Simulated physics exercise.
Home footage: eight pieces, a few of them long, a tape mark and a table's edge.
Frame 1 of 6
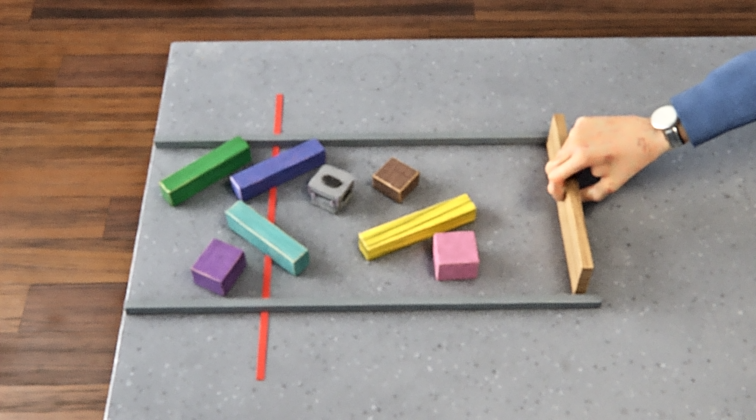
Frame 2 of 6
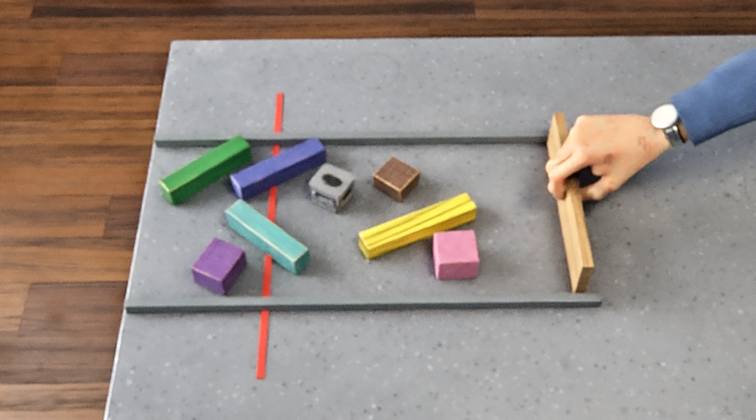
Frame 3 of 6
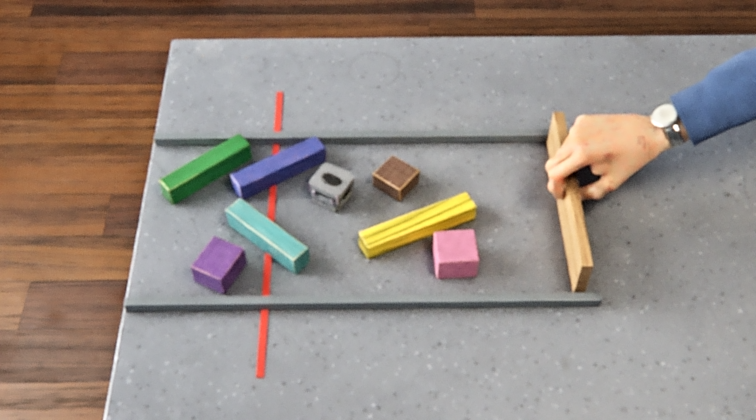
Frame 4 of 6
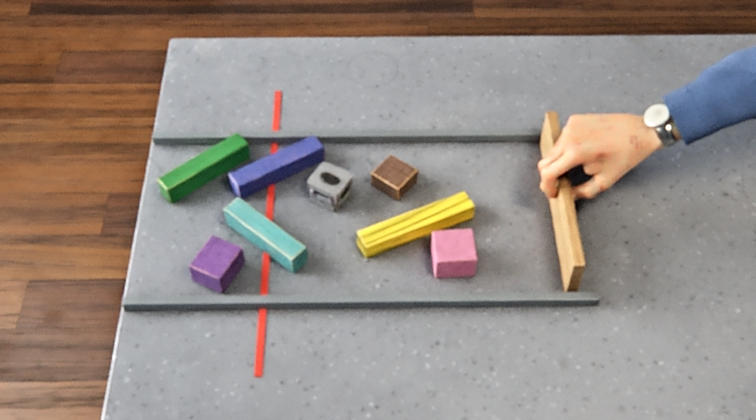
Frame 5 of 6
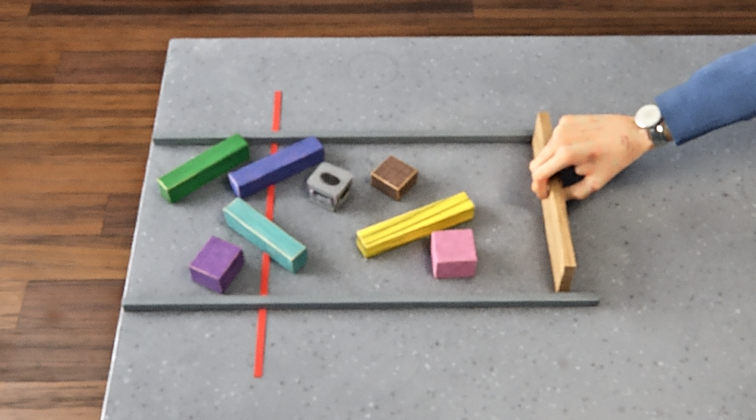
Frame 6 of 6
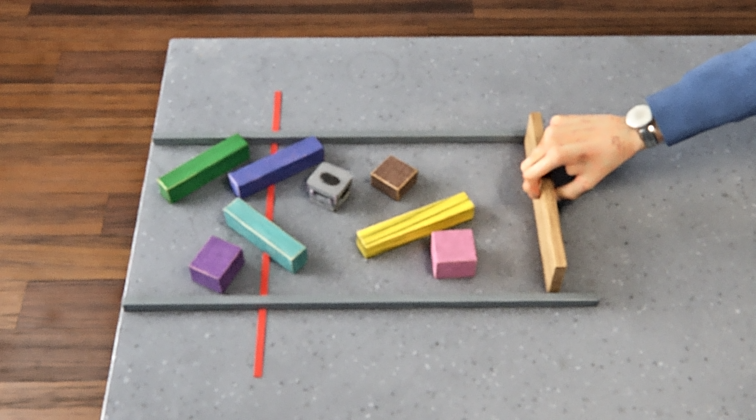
A hand held a wooden board upright at the right of a gray tabletop, then slid it slightly left between two dark rails, while the colorful sticks and blocks around the red tape stayed still.
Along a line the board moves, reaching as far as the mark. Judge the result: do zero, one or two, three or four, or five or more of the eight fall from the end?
Zero of them fall from the end.
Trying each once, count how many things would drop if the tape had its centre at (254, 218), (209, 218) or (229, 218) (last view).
Try 1: 0; try 2: 3; try 3: 1.
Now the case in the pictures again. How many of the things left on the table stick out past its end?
It's 2.
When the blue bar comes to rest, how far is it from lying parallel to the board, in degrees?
Near 50 degrees.
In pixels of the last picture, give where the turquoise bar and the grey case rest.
Roughly (189, 243) for the first and roughly (223, 193) for the second.
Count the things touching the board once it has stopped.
Contact count: 3.
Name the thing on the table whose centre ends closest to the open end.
The purple block finishes closest.
Early on, none off yet; green stick at rest near (205, 168); purple block at rest near (217, 264); turquoise bar at rest near (265, 235).
A while later, none off yet; green stick at rest near (205, 168); purple block moving near (208, 266); turquoise bar travelled a little near (243, 245).
Finally, the number that fall off is zero.
